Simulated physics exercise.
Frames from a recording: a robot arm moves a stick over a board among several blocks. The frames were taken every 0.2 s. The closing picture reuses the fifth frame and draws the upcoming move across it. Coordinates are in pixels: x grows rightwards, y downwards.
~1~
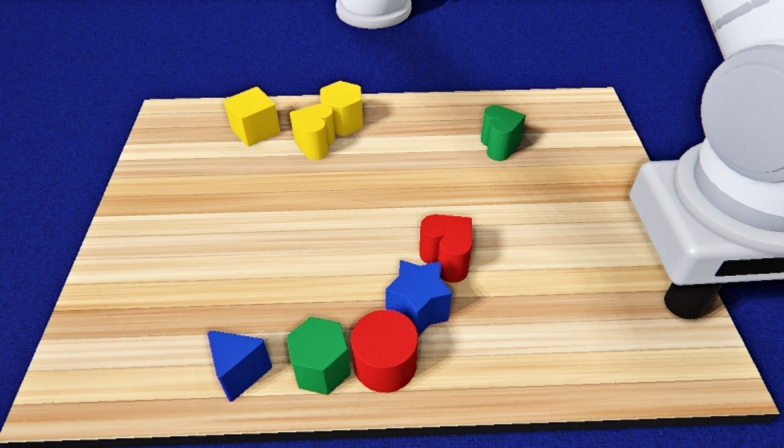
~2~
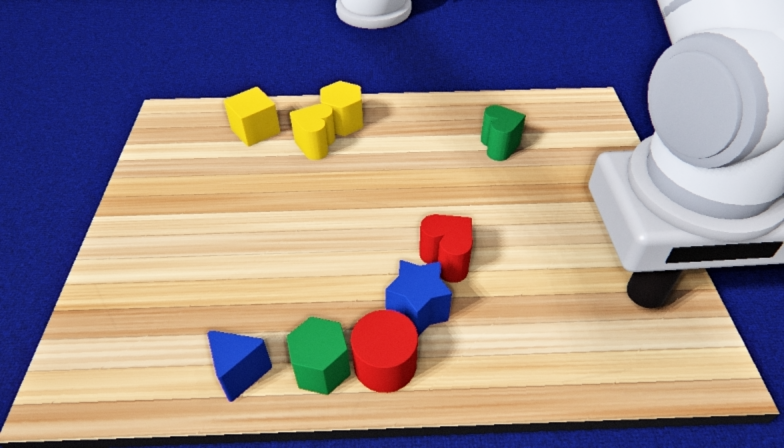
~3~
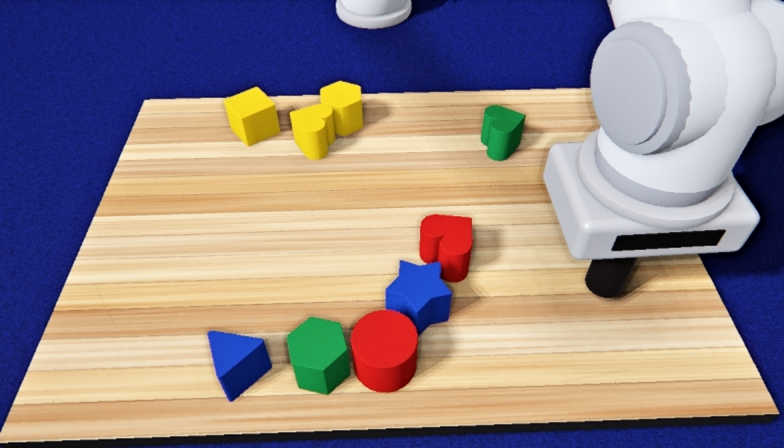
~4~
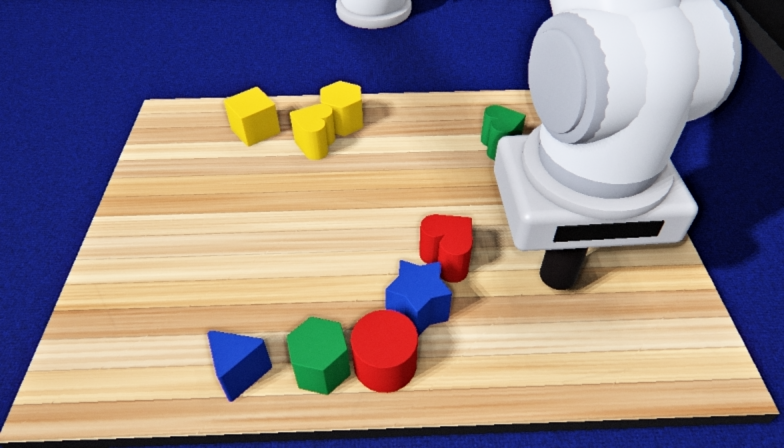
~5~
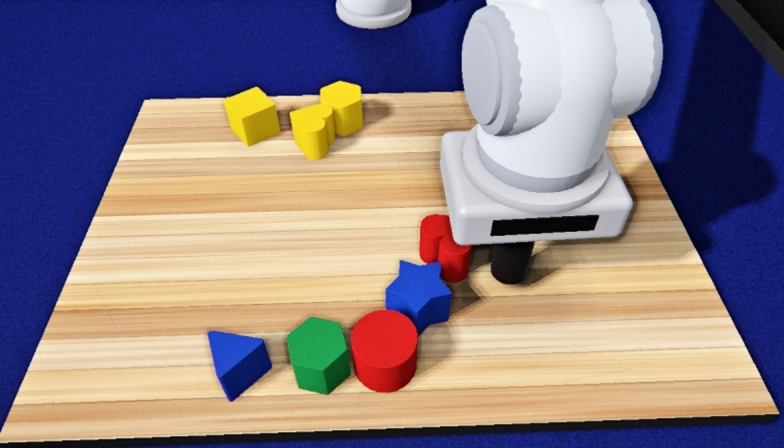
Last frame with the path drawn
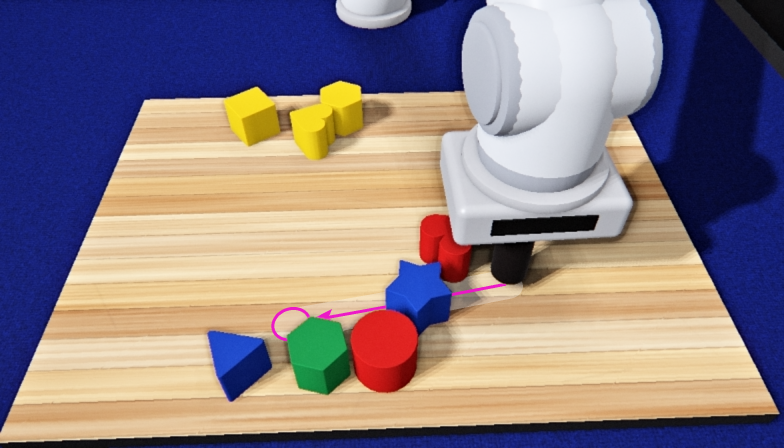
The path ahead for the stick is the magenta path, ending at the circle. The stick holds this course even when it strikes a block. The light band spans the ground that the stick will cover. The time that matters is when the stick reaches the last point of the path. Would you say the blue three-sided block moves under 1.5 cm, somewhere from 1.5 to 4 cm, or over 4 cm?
The move is short, under 1.5 cm.
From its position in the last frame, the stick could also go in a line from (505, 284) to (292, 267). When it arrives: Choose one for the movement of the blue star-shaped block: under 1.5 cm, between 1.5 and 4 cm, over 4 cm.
Overall it shifts between 1.5 and 4 cm.
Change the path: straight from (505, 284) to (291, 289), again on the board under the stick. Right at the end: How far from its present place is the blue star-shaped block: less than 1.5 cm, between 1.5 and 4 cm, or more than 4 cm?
Of the three bands, it's over 4 cm.
Path on the board, straight from (505, 284) to (291, 324).
What follows on the original path. One third of the way, stick (437, 285); blue star-shaped block (403, 287), turned 15° anticlockwise; red heart block (438, 231), turned 35° clockwise.
Two thirds of the way, stick (363, 298); green hexagonal block (301, 351), turned 35° clockwise; red round block (367, 367); blue star-shaped block (347, 319), turned 65° anticlockwise; red heart block (438, 231), turned 35° clockwise.
At the end, stick (288, 311); blue three-sided block in place; green hexagonal block (285, 377), turned 35° clockwise; red round block (367, 368); blue star-shaped block (321, 327), turned 105° anticlockwise; red heart block (438, 231), turned 35° clockwise.
